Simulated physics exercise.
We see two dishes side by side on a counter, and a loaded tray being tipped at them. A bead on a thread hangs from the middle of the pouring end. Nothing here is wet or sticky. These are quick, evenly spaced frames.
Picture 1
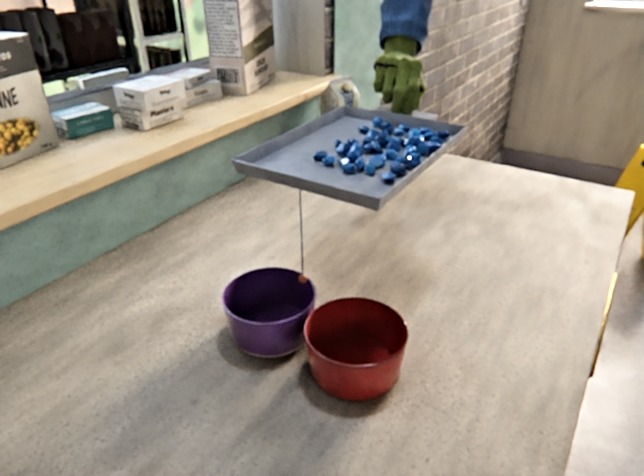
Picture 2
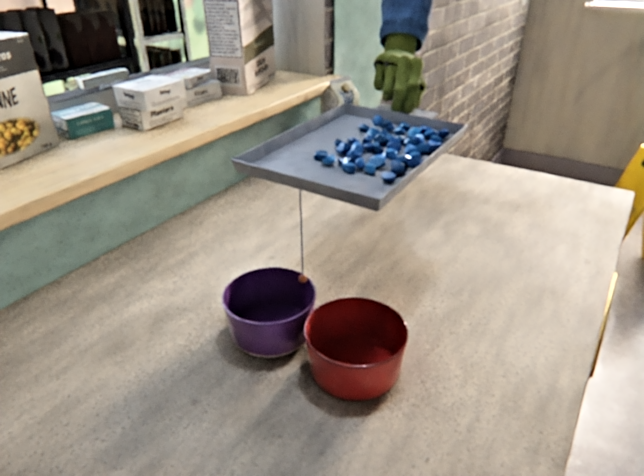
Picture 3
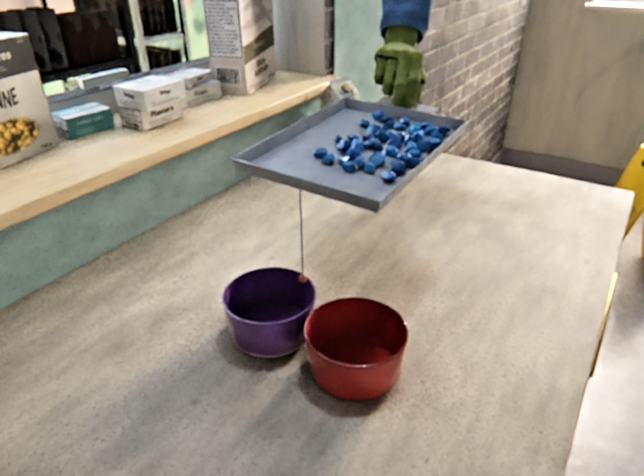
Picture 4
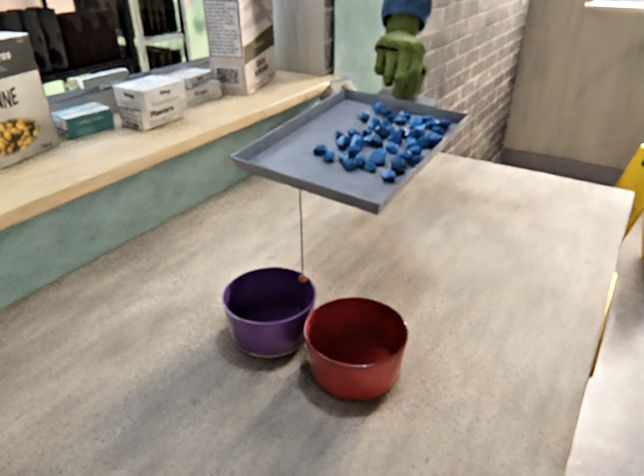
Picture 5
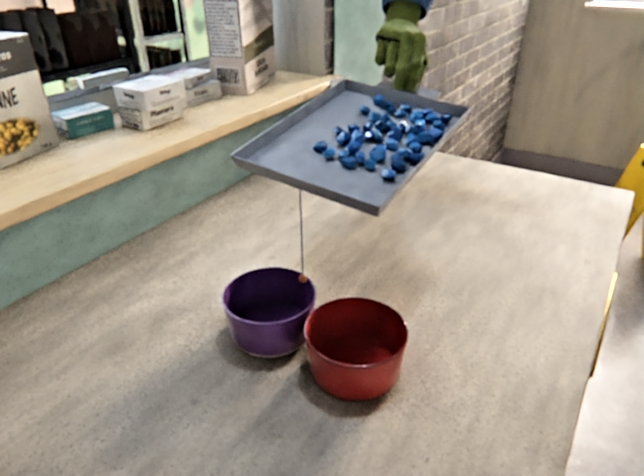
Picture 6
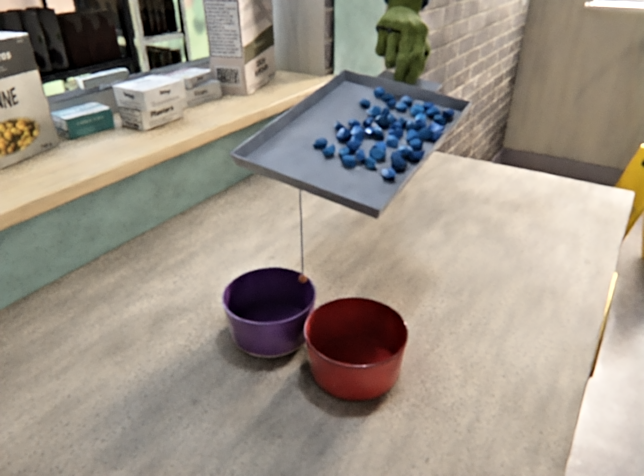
A green-gloved hand slightly tilts a gray tray of blue stones above purple and red bowls.
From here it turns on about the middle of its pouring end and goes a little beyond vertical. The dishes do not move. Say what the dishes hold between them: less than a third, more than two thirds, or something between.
Caught overall: More than two thirds.
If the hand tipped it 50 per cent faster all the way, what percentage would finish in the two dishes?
Some 100 per cent.
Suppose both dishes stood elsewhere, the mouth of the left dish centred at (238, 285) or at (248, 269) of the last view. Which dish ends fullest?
At the first place the right one, at the second the dish on the right.
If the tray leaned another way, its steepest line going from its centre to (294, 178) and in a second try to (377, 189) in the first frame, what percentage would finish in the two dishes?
About 60 and 80 per cent.
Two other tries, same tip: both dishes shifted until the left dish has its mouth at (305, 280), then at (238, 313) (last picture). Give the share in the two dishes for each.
The first gives 80 %, the second 20 %.
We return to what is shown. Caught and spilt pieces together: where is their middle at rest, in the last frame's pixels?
At about (356, 360).
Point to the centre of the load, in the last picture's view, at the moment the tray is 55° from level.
Around (375, 173).
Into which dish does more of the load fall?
It is the right one.
Shortly afterwards, tray tipped steeply; all but a few on the tray; only a few in the air.
Next, tray tipped right over; near half on the tray; near a third in the right dish; only a few in the left dish; near a quarter in the air.
Some moments later, tray tipped past a quarter turn; all but a few in the right dish; only a few outside both.
In the end, tray tipped past a quarter turn; all but a few in the right dish; none at all in the left dish; only a few outside both.
